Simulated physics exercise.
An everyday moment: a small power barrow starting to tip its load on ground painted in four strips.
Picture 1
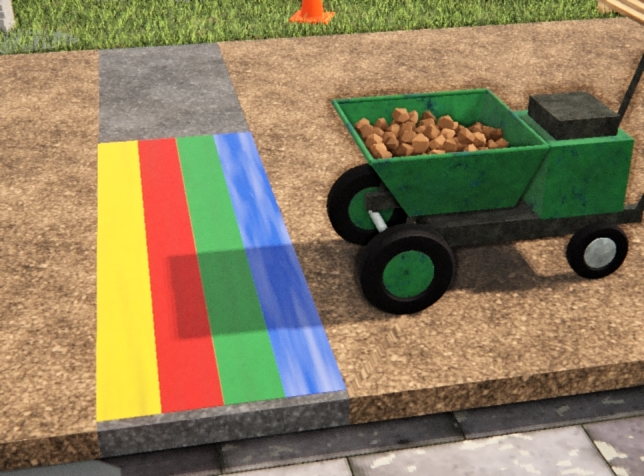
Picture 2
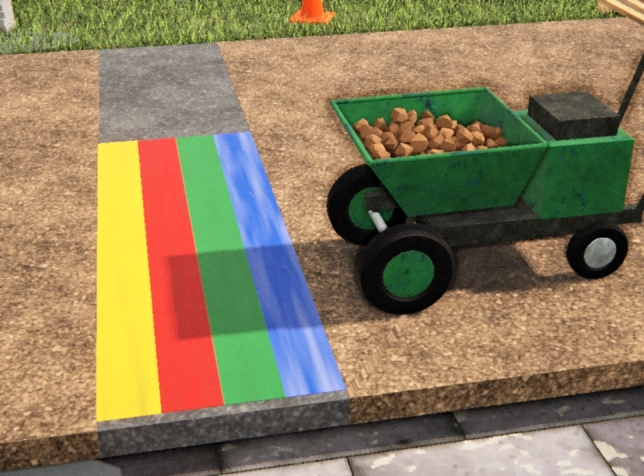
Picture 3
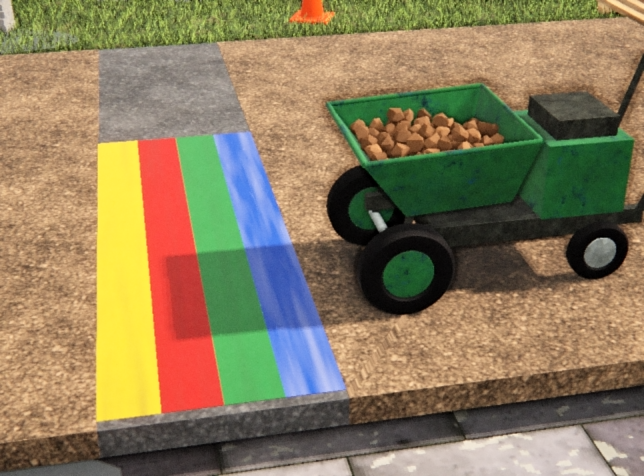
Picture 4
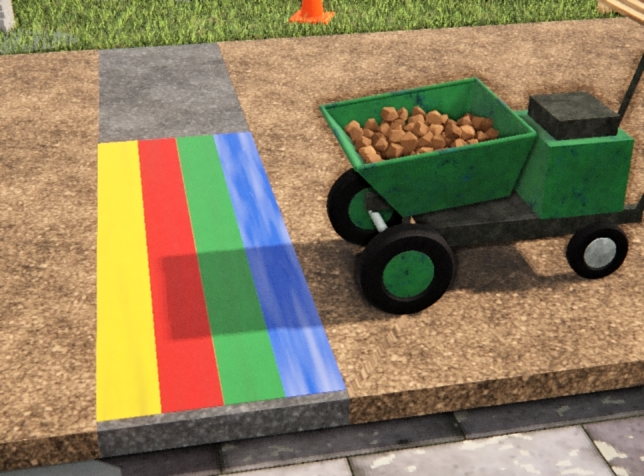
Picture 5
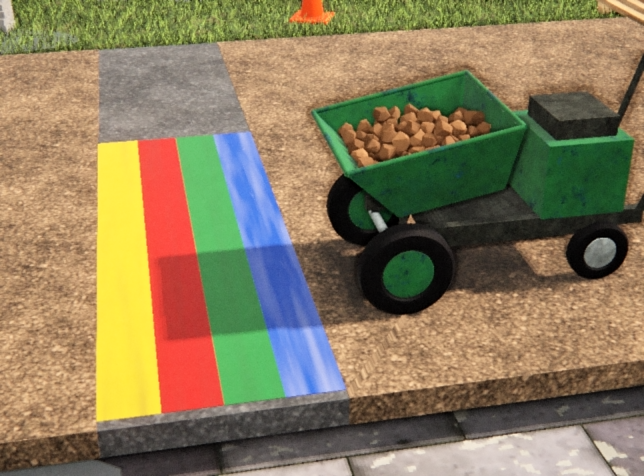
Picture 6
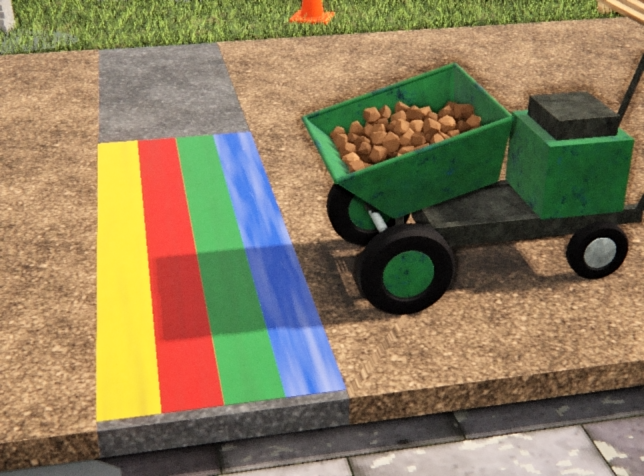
A small green power barrow, its skip heaped with brown clay clods, stands at the right of a gritty brown slab, seen from slightly above and to one side. Left of it lie yellow, red, green and blue painted strips, with grass and an orange cone behind. The skip, level at first, slowly tilts and shifts leftward toward the strips, while the wheels and camera stay still.
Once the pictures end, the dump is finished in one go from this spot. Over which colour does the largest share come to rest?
The green strip carries the most.
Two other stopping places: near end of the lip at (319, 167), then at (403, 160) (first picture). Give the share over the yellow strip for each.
The first gives 20 %, the second 0 %.
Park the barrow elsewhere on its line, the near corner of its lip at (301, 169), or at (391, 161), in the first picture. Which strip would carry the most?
One: That red strip. Two: The green strip.
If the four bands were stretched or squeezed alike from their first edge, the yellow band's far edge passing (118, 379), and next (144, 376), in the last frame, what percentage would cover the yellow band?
Roughly 10 per cent, and 10 per cent.
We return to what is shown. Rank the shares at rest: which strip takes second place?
It is the strip in red.
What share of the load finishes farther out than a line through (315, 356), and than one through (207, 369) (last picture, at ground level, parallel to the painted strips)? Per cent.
In turn 70 and 20 in a hundred.
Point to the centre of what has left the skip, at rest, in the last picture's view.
At about (224, 286).
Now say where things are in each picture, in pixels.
The first picture shows lip of the skip at (371, 163), level; top of the load at (439, 144), clay clods; blue strip at (303, 352); green strip at (246, 359); red strip at (187, 366); yellow strip at (127, 373).
The second picture shows lip of the skip at (370, 163), level; top of the load at (438, 143).
The third picture shows lip of the skip at (365, 165), tipped barely; top of the load at (442, 134).
The fourth picture shows lip of the skip at (357, 169), tipped a little; top of the load at (446, 141).
The fifth picture shows lip of the skip at (348, 174), tipped a little; top of the load at (439, 138).
The sixth picture shows lip of the skip at (337, 181), tipped clearly; top of the load at (429, 134); blue strip at (303, 352); green strip at (246, 359); red strip at (187, 366); yellow strip at (127, 373).
Soon, skip tipped steeply; all in the skip.
A while on, skip tipped right over; nearly all in the skip; a stray few over the blue strip; a small part over the green strip.
Towards the end, skip tipped right over; about a third in the skip; a small part over the blue strip; about a third over the green strip; a small part over the red strip; a small part over the yellow strip.
Finally, skip tipped right over; about a third in the skip; a small part over the blue strip; about a third over the green strip; about a quarter over the red strip; a small part over the yellow strip.
